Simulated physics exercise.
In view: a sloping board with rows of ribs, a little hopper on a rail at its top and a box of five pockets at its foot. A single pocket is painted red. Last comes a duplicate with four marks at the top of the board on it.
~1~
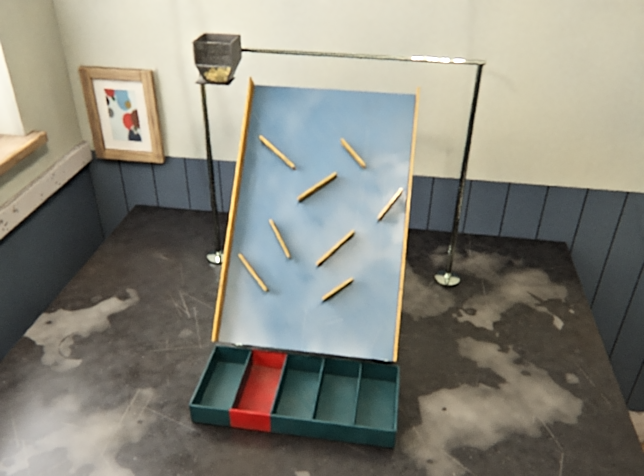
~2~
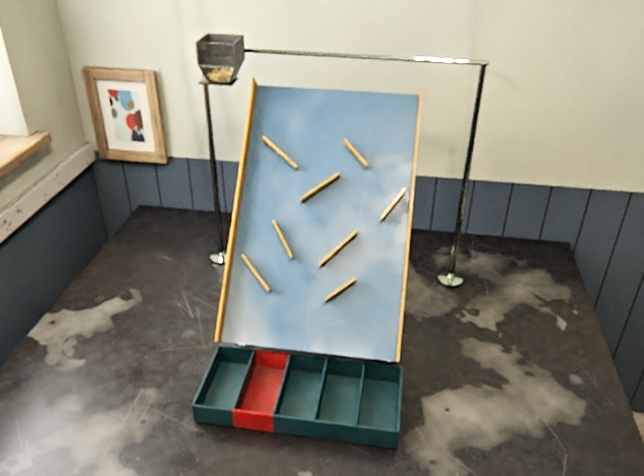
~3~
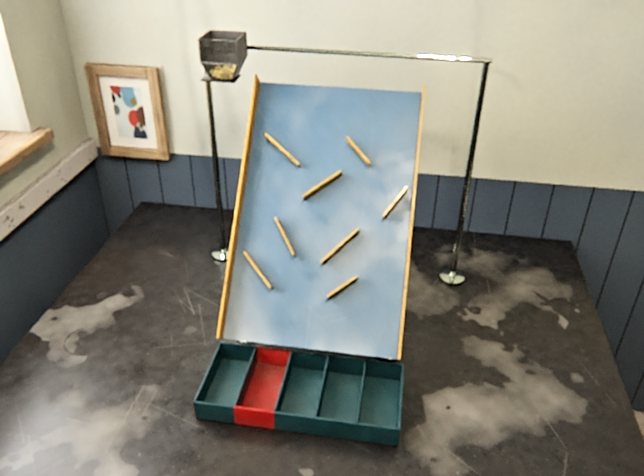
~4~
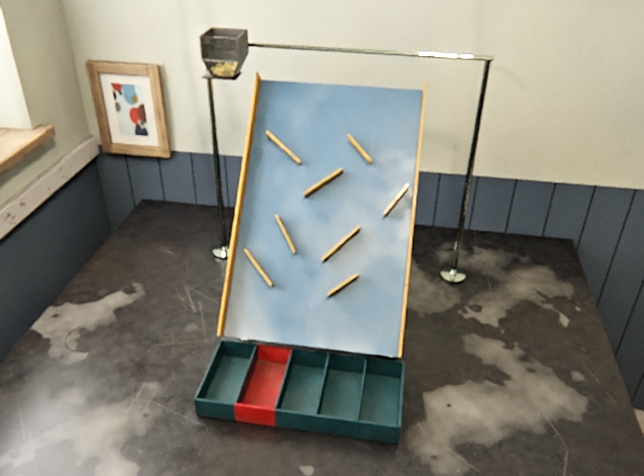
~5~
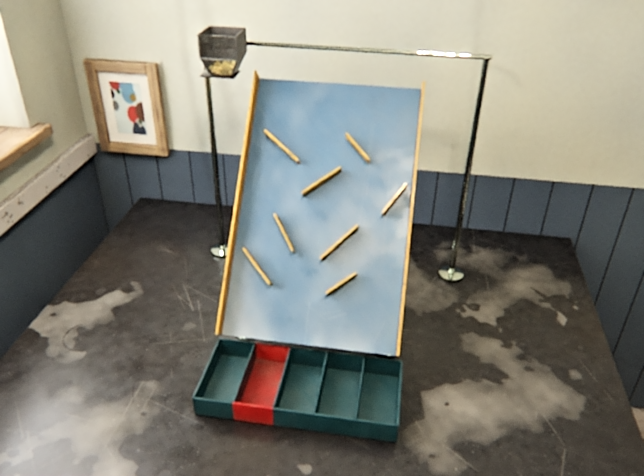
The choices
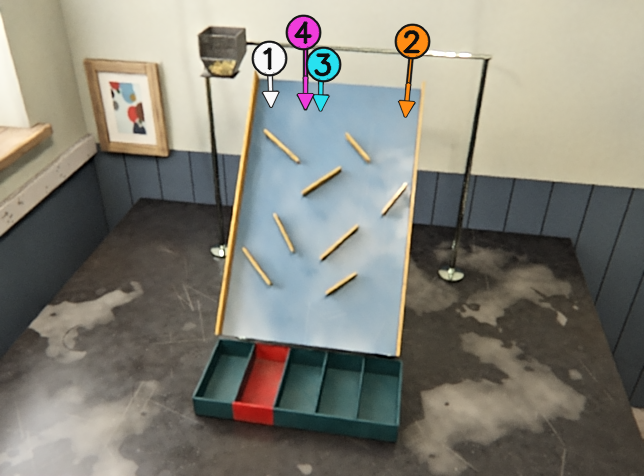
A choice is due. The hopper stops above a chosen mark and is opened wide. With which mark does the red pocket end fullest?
Mark 2 does it best.
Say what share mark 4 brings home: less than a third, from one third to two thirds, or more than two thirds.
Less than a third.
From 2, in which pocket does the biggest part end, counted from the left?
The second from the left.
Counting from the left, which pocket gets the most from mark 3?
It is the third one.
On the marked copy, mark 1 meets the board at (270, 101); mark 2 meets the board at (405, 111); mark 3 meets the board at (320, 104); mark 4 meets the board at (305, 103).
Choosing 1, a stray few in the red pocket, nearly all in other pockets, a small part outside the box.
Choosing 2, about half in the red pocket, about half in other pockets, a stray few outside the box.
Choosing 3, none in the red pocket, all in other pockets.
Choosing 4, a small part in the red pocket, nearly all in other pockets, a stray few outside the box.
